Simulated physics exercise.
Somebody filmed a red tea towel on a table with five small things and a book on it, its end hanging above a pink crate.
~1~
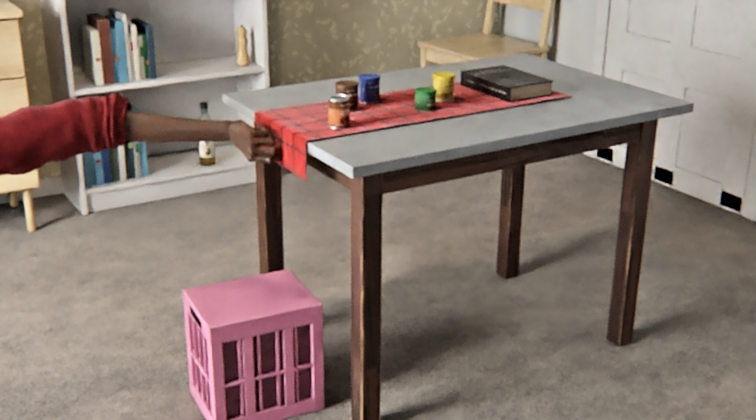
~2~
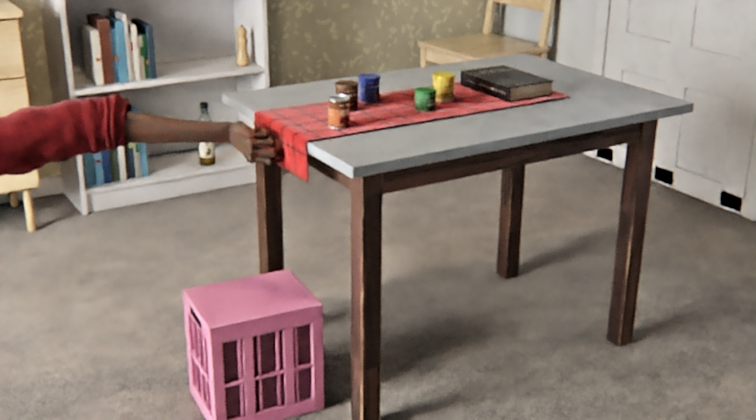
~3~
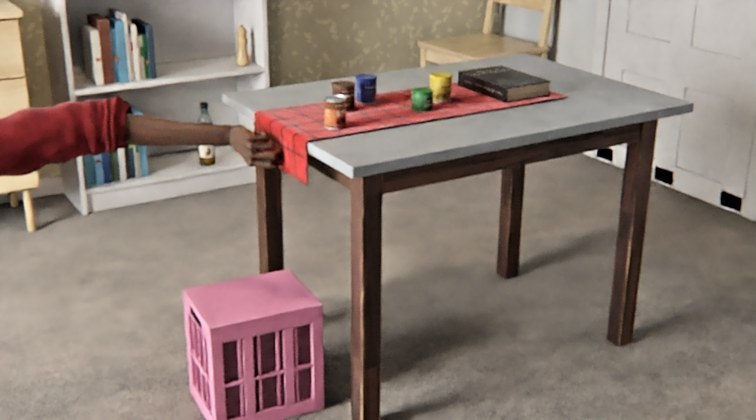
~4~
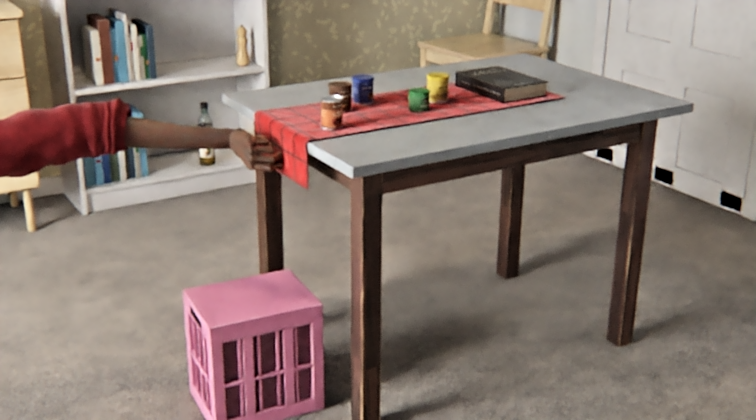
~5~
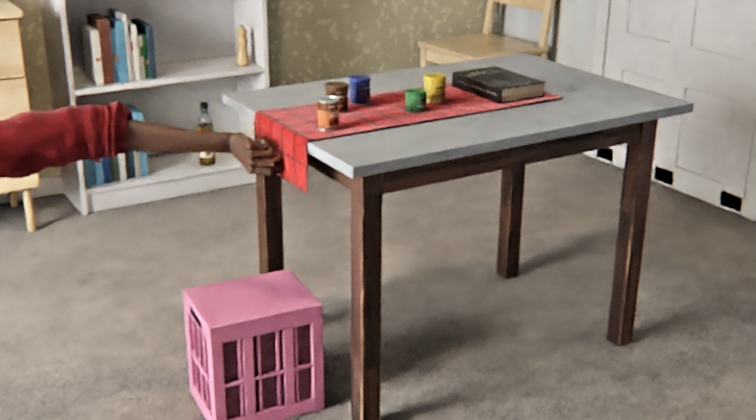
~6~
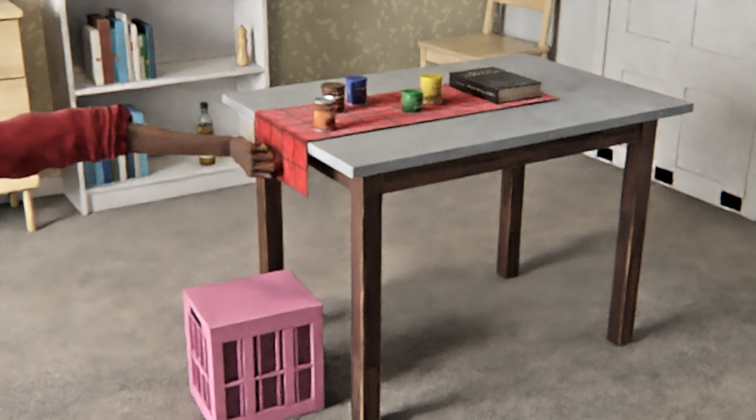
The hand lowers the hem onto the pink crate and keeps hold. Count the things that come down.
It carries off three.
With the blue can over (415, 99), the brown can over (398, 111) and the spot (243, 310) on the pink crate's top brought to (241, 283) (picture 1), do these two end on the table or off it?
The blue can keeps its place on top; the brown can does not fall.
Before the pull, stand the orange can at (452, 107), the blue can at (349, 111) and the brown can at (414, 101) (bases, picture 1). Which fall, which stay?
The orange can survives, the blue can tumbles off, the brown can stays on.
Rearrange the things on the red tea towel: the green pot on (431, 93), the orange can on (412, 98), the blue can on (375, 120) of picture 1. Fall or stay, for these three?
The green pot does not fall, the orange can does not fall, the blue can tumbles off.
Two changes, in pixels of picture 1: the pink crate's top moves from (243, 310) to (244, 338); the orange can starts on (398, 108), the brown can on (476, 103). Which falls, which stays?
The orange can goes over; the brown can holds on.
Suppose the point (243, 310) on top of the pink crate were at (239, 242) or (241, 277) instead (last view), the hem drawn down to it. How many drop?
Over the edge go 1 and 2.
Soon after, hem near (281, 255); orange can and brown can gone.
Then, hem on the crate; orange can, brown can and blue can gone.
At rest, hem on the crate; orange can, brown can and blue can gone. The answer is three.
